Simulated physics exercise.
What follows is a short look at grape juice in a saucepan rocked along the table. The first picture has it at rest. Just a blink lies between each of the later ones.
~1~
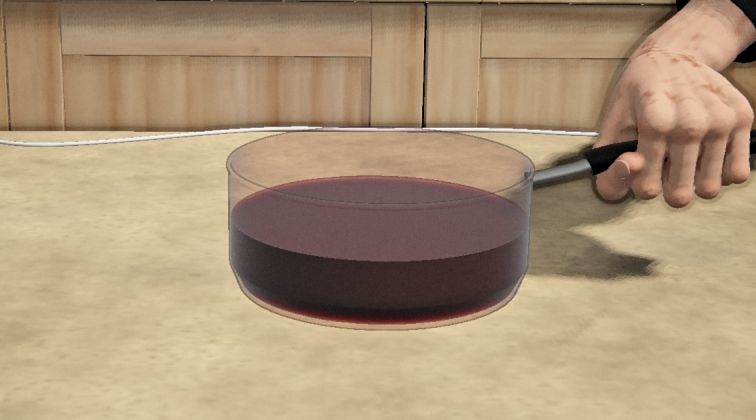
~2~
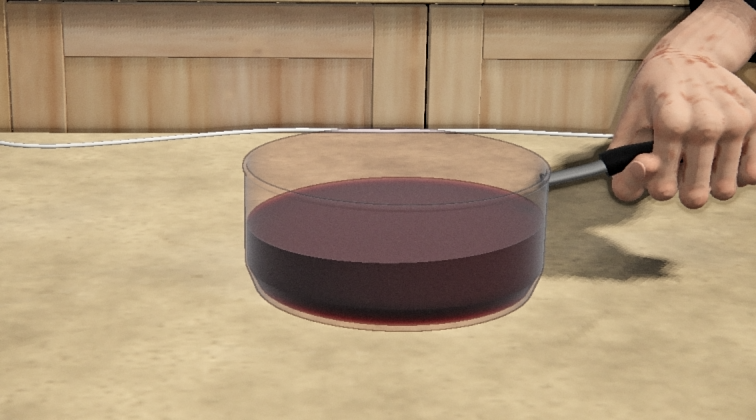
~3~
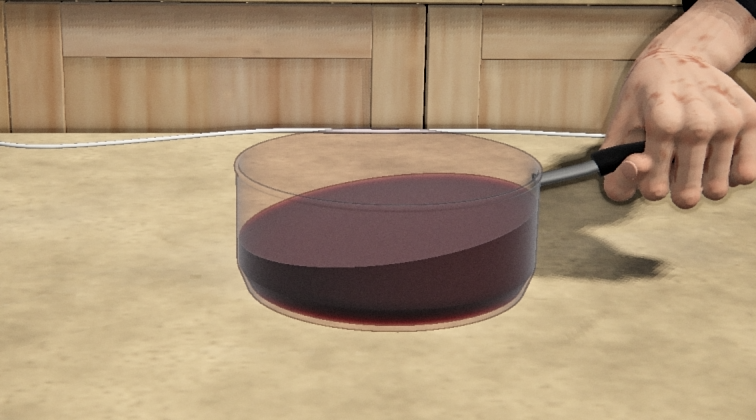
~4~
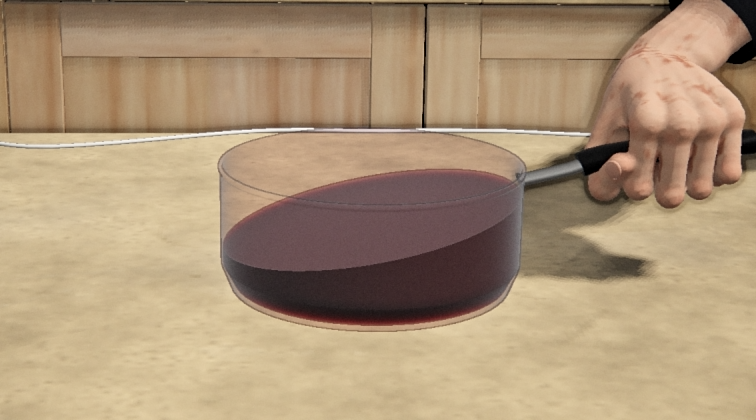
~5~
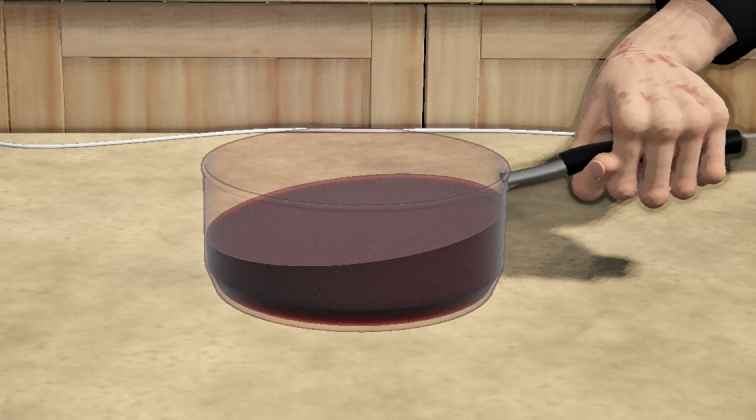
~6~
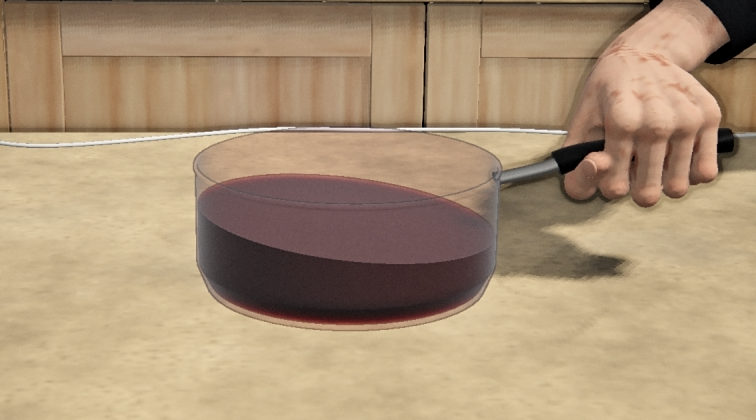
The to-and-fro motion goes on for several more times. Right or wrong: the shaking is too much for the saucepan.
Right.
Soon after, the highest wave so far goes over the rim.
In the end, the highest wave so far goes over the rim; some is on the top.
